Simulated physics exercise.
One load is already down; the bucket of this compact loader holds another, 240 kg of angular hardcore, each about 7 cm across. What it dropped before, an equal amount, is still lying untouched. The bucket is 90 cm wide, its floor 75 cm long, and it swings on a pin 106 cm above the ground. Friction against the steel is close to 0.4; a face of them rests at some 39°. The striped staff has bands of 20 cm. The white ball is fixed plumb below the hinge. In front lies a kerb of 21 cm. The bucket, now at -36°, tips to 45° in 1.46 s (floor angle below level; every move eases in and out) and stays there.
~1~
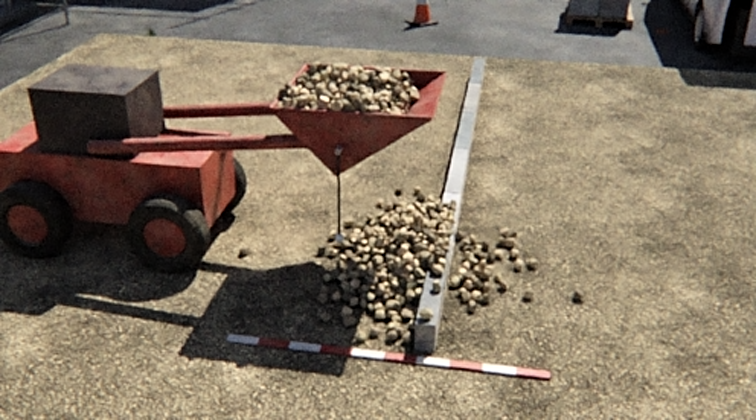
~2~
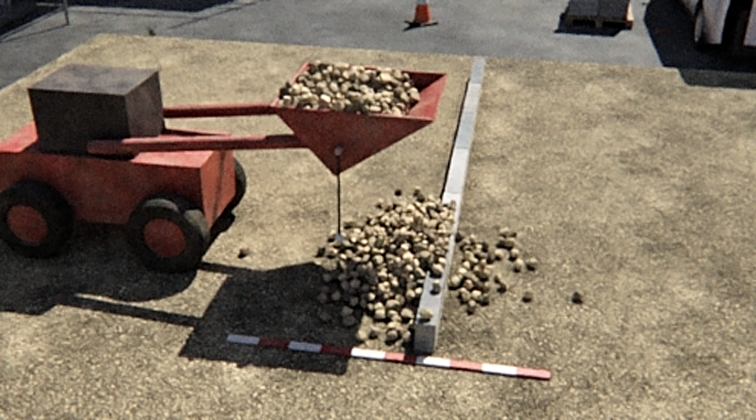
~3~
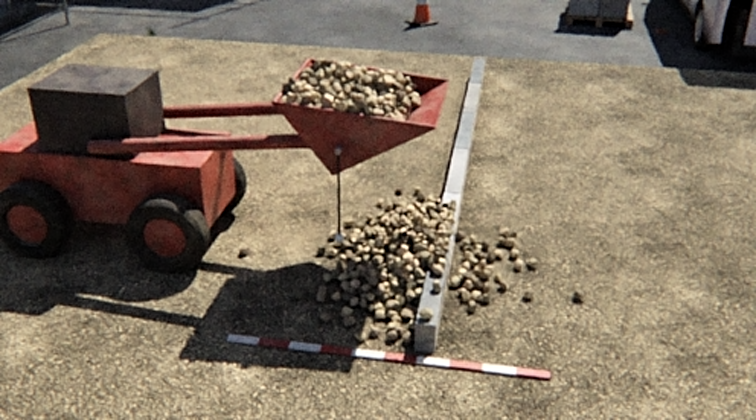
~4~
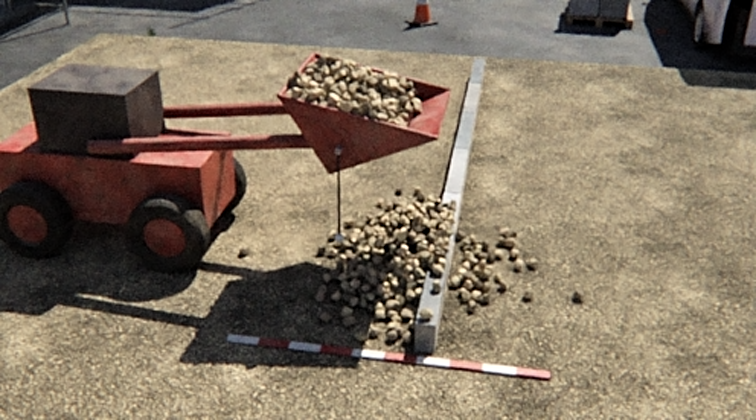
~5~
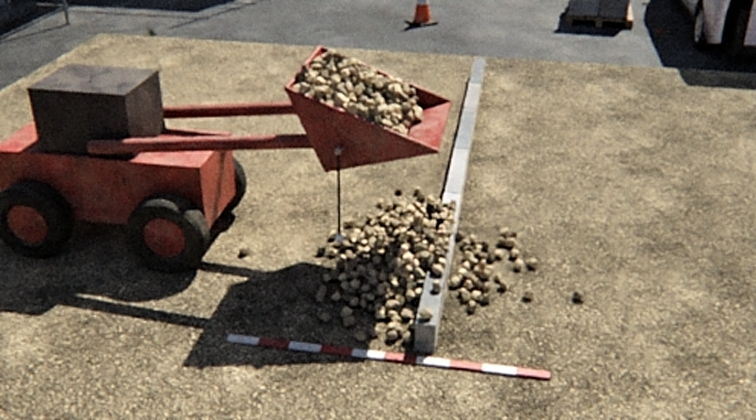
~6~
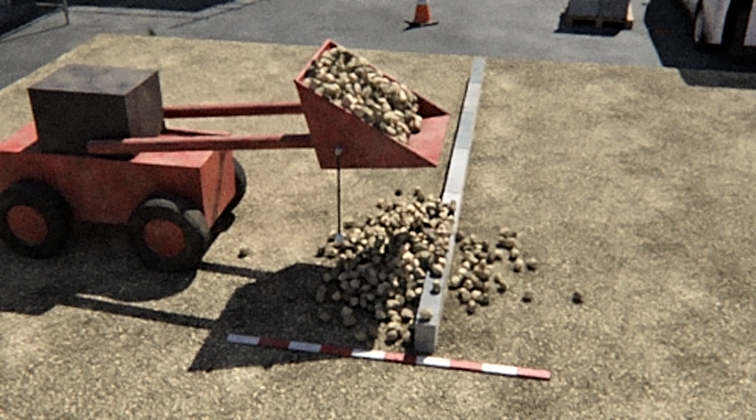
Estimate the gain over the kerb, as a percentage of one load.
Close to 48 parts in a hundred.
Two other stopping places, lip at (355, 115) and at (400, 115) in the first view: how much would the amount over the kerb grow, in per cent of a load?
Near 0 per cent from the first place, 10 from the second.
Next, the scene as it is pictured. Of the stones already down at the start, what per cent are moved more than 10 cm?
Roughly 5 per cent of them.
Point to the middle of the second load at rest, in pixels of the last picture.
Around (438, 252).
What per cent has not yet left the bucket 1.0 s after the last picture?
About 30 per cent.
Then, 0.5 s after the last picture the floor is at 33°; in per cent of one load, 94 in the bucket, 99 on this side of the kerb, 7 over the kerb; the foremost stones are at (525, 266).
Then, 1.0 s after the last picture the floor is at 45°; in per cent of one load, 32 in the bucket, 144 on this side of the kerb, 25 over the kerb; the foremost stones are at (527, 277).
Then, 1.3 s after the last picture the floor is at 45°; in per cent of one load, 3 in the bucket, 151 on this side of the kerb, 46 over the kerb; the foremost stones are at (566, 290).
Then, 3.7 s after the last picture the floor is at 45°; in per cent of one load, 0 in the bucket, 145 on this side of the kerb, 55 over the kerb; the foremost stones are at (593, 298). Net gain over the kerb, 48.
